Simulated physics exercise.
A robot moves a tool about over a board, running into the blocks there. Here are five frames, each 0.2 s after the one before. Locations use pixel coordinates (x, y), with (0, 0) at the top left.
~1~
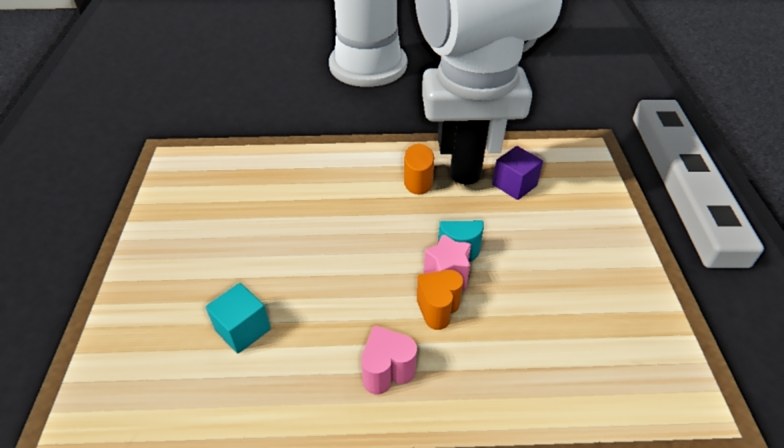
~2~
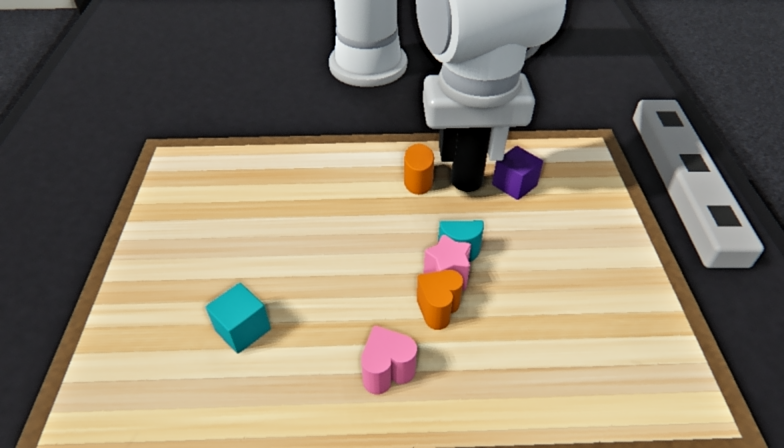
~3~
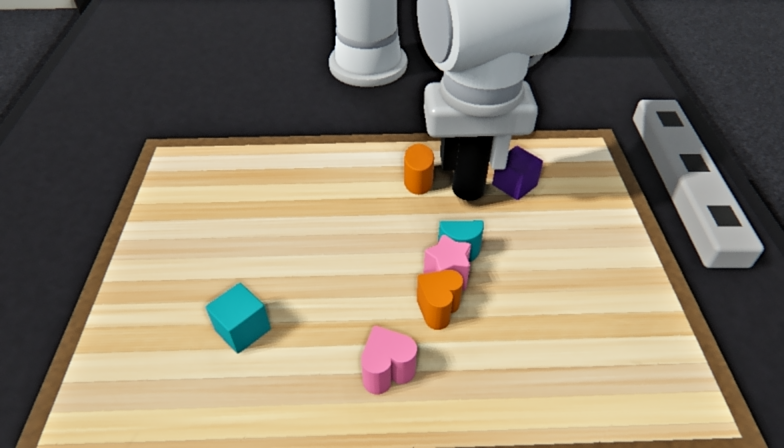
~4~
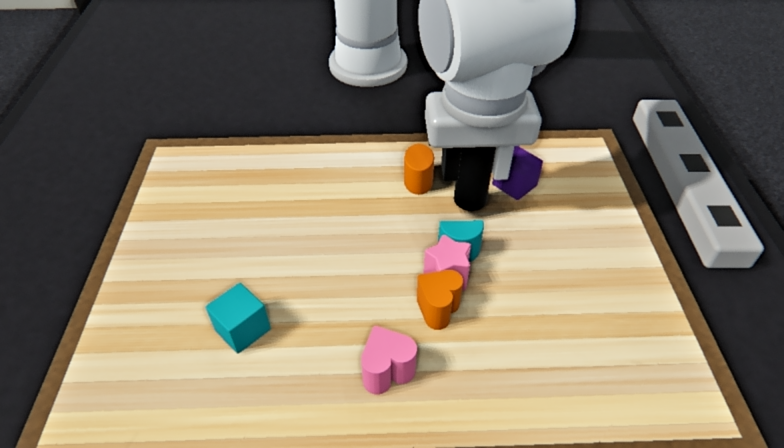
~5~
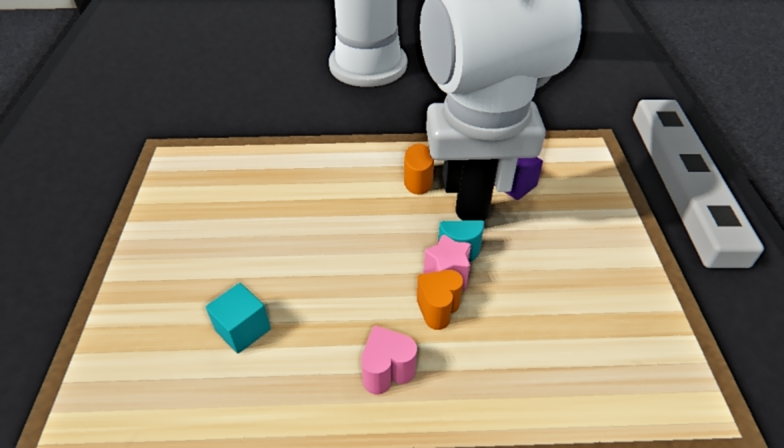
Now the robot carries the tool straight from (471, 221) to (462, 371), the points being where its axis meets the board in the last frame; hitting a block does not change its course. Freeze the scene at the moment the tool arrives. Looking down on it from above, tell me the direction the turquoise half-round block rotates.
Clockwise from above.
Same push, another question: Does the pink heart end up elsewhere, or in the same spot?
It's moved.
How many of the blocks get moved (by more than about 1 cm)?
It's going to be three or more.
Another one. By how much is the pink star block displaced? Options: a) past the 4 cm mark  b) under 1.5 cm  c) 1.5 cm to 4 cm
I choose a.
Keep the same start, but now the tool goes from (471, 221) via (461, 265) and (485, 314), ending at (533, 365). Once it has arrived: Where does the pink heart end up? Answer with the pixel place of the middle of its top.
Located at (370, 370).
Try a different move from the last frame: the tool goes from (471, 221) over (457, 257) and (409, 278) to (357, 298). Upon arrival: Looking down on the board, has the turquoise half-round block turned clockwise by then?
No.
The first path, step by step. One third of the way, tool (470, 255); orange heart (422, 310); pink star block (431, 278), turned 20° clockwise; turquoise half-round block (456, 259), turned 35° clockwise.
Two thirds of the way, tool (467, 305); pink heart (359, 385), turned 30° clockwise; orange heart (388, 356), turned 20° anticlockwise; pink star block (407, 312), turned 55° clockwise; turquoise half-round block (444, 309), turned 70° clockwise.
At the end, tool (464, 362); pink heart (352, 391), turned 20° clockwise; orange heart (379, 359), turned 30° anticlockwise; pink star block (397, 317), turned 90° clockwise; turquoise half-round block (431, 336), turned 95° clockwise.
